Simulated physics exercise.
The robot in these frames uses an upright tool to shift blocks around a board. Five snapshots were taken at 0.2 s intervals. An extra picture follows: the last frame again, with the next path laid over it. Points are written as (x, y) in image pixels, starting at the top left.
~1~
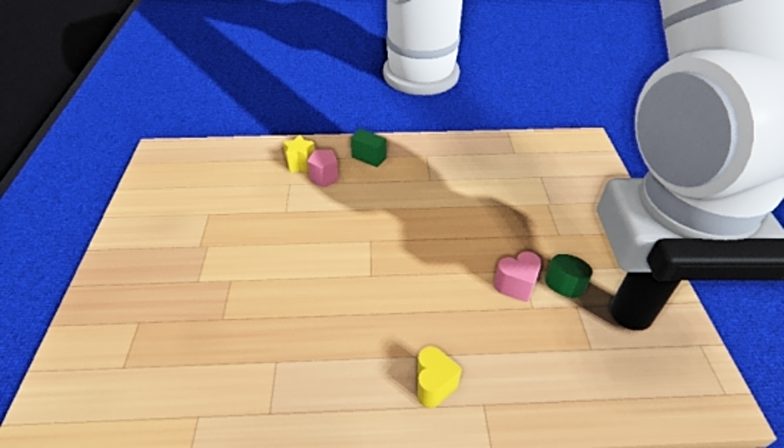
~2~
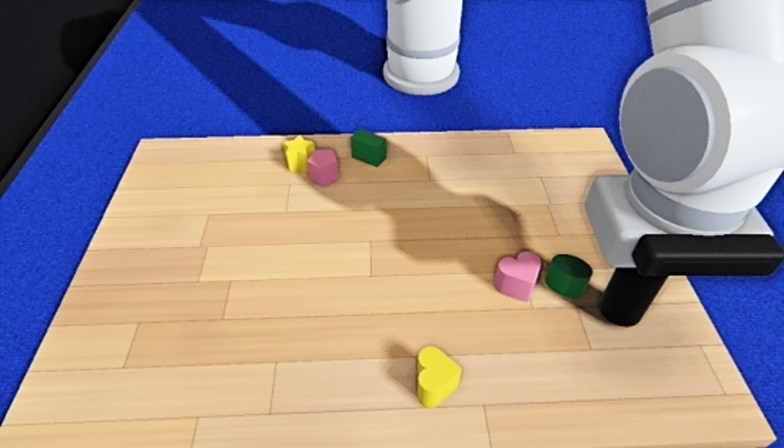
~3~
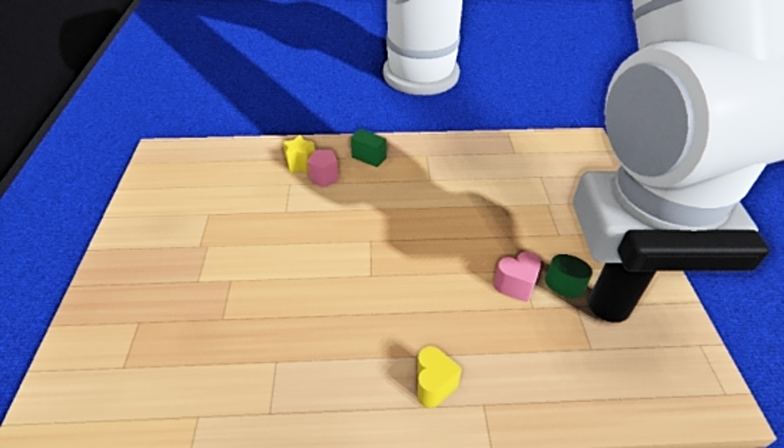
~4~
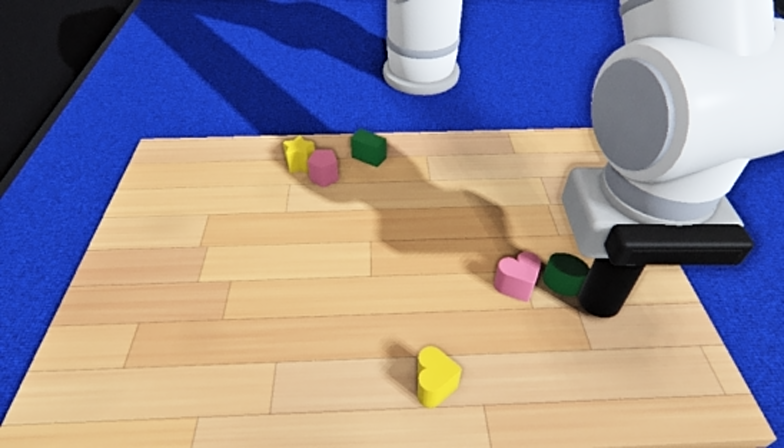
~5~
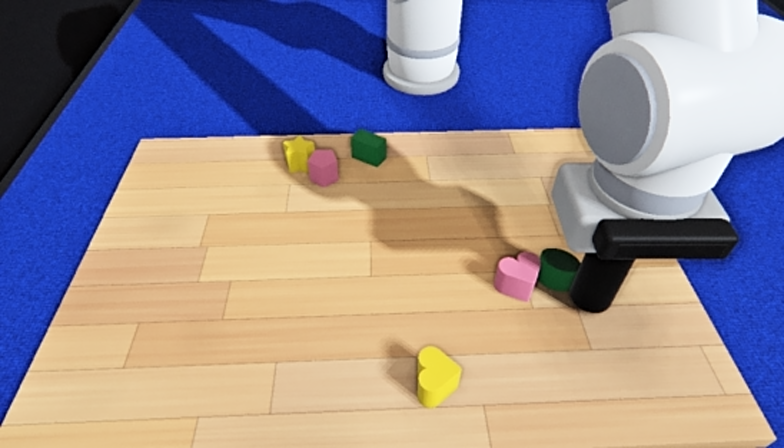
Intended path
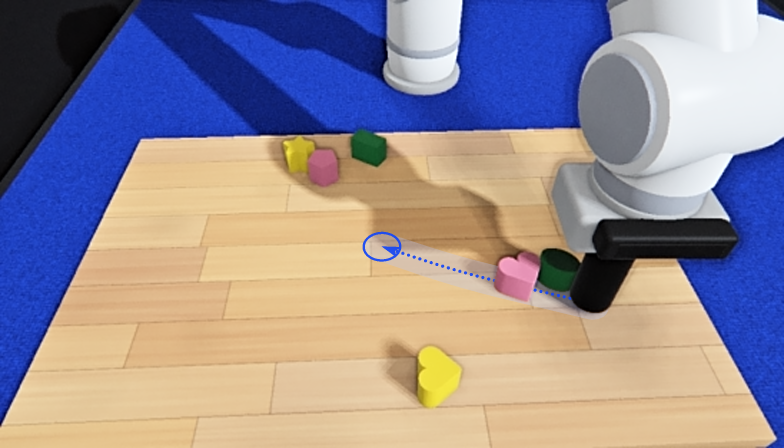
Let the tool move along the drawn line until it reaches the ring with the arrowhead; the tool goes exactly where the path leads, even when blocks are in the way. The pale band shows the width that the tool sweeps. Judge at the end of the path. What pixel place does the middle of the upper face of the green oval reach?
Its top middle is near (535, 239).
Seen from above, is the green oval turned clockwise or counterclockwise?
Clockwise rotation.
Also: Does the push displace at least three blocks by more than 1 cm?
The answer is no.
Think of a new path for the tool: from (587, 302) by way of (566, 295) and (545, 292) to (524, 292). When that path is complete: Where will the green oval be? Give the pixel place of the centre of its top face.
It should be at (537, 242) by then.
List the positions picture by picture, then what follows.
The first picture shows tip of the tool (631, 313), middles of tops, pink heart (522, 266), green oval (573, 265).
The second picture shows tool (620, 310), nothing pushed.
The third picture shows tool (609, 306), nothing pushed.
The fourth picture shows tool (599, 302), green oval (570, 264).
The fifth picture shows tool (590, 297), pink heart (522, 266), green oval (561, 259).
The line goes from (587, 302) over (514, 285) and (445, 267) to (382, 246).
What follows on the original path. One third of the way, tool (515, 279); pink heart (482, 257); green oval (535, 239), turned 55° clockwise.
Two thirds of the way, tool (444, 261); pink heart (411, 240); green oval (535, 239), turned 55° clockwise.
At the end, tool (382, 241); pink heart (347, 224), turned 25° anticlockwise; green oval (535, 239), turned 55° clockwise.
